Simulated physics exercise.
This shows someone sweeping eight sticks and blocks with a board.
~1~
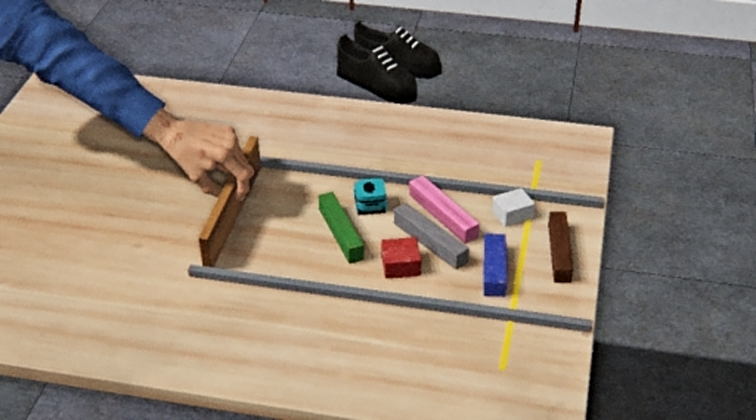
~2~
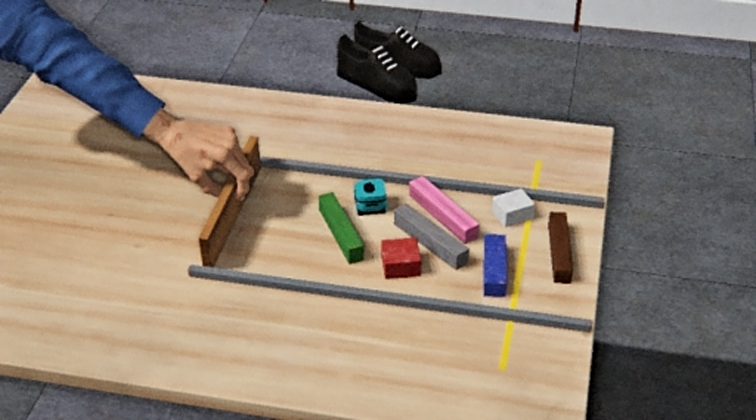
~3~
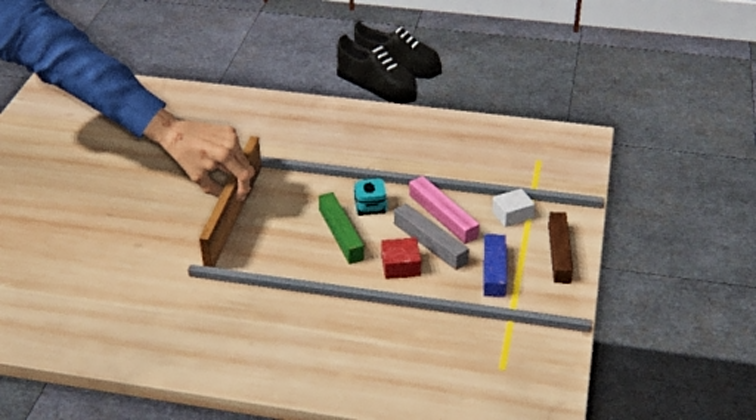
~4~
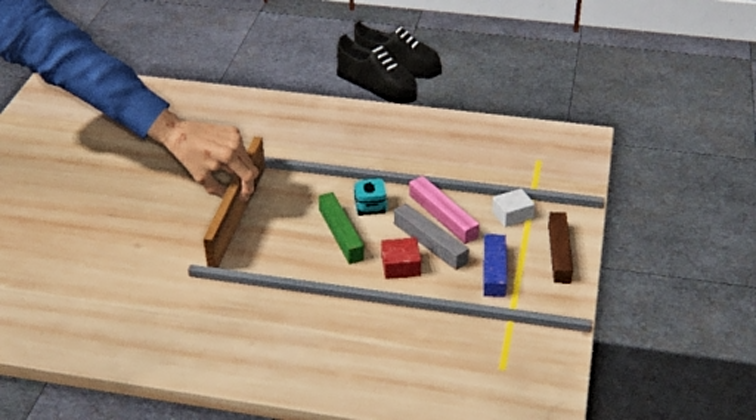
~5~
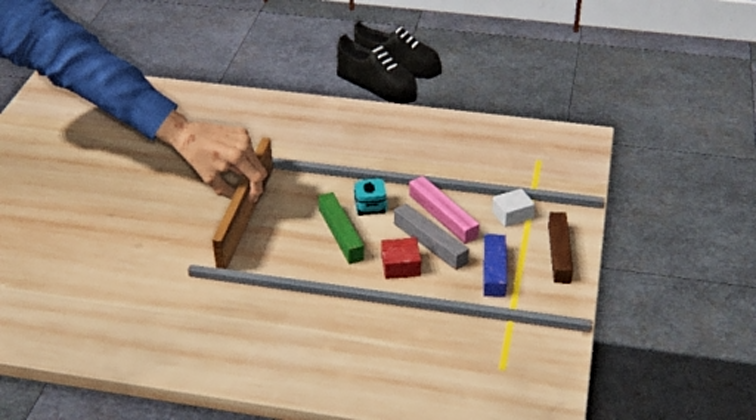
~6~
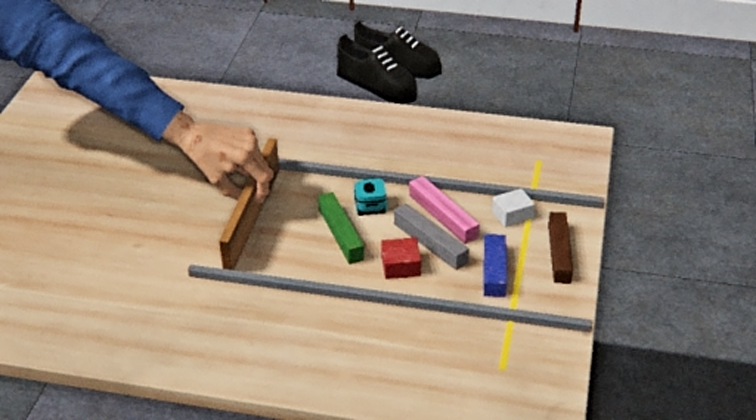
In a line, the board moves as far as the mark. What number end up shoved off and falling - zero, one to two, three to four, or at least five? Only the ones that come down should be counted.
The count is one to two.
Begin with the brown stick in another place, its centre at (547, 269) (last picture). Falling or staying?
From that start it falls away.
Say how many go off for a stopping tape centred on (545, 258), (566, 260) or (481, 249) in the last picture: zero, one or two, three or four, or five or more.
Tape by tape, the falls would be three or four, then 5 or more, then none.
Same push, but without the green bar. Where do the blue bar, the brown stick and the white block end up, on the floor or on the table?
The blue bar does not fall; the brown stick tumbles off; the white block is kept.
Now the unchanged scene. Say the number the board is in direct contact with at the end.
2 end up touching it.
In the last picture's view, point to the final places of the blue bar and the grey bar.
Blue bar at (598, 272), grey bar at (569, 258).
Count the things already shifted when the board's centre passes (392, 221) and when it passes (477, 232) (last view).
First position 5; second position 8.
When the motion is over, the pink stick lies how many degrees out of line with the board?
The angle is about 40 degrees.
Soon after, none off yet; brown stick at rest near (560, 247); white block at rest near (513, 208); blue bar at rest near (495, 265).
In the end, the number that fall off is one or two; gone, brown stick.
